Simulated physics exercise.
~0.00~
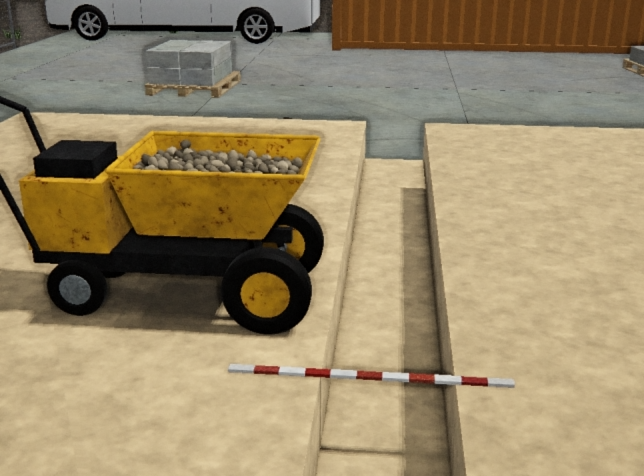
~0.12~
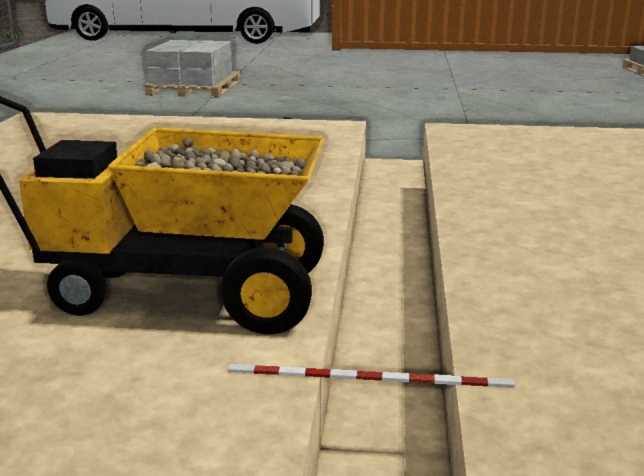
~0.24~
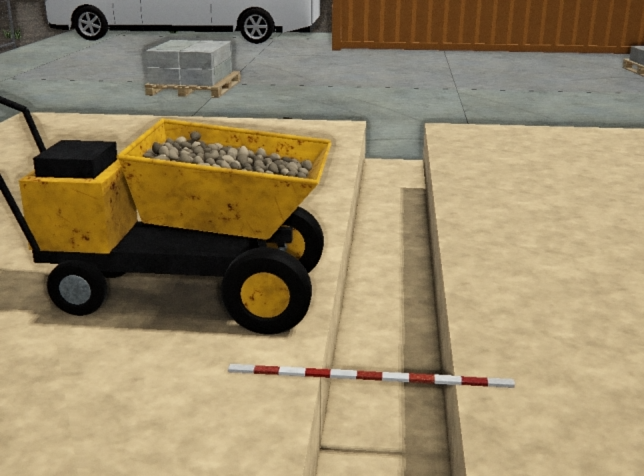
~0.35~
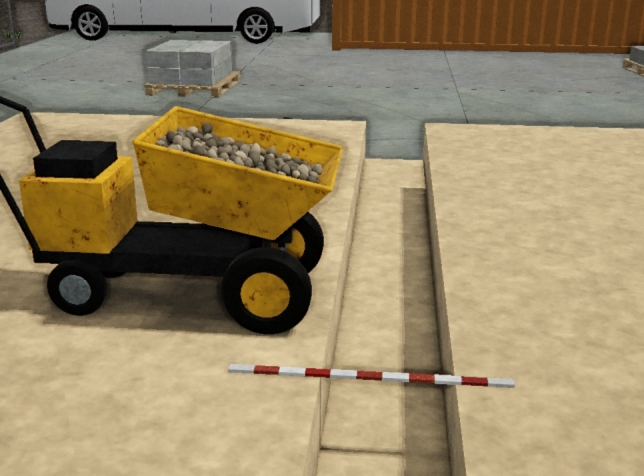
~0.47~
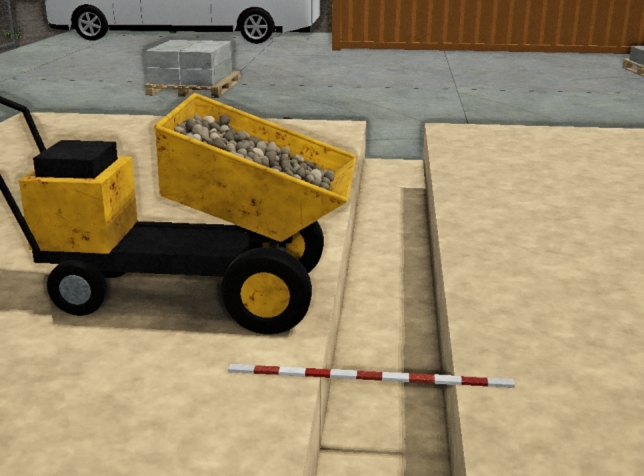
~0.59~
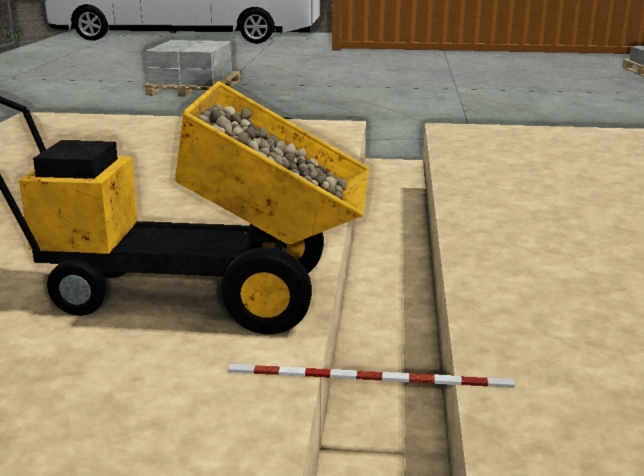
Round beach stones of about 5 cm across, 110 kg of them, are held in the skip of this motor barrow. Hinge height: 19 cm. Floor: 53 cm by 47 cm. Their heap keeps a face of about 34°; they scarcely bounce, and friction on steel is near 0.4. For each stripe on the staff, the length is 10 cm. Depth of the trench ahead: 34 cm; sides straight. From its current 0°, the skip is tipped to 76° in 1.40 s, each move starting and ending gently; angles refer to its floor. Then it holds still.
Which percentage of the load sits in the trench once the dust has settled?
Near 71 per cent.
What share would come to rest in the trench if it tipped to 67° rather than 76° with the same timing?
It would be close to 75 percent.
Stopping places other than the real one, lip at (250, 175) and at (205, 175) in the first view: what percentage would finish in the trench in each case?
Result: Close to 100 then close to 100 per cent.
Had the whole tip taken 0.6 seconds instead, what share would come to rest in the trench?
I'd put it at some 50 in a hundred.
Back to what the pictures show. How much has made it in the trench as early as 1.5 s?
Around 40 per cent of it, at that instant.
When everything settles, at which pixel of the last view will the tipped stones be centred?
Around (424, 360).
After 1.0 s the floor is at 64°; 99 % in the skip, 1 % in the trench; the foremost stones are at (411, 264).
After 1.5 s the floor is at 76°; 41 % in the skip, 38 % in the trench, 21 % past the trench; the foremost stones are at (538, 322).
After 1.9 s the floor is at 76°; 14 % in the skip, 57 % in the trench, 29 % past the trench; the foremost stones are at (607, 310).
After 3.8 s the floor is at 76°; 0 % in the skip, 71 % in the trench, 29 % past the trench; the foremost stones are at (635, 304).
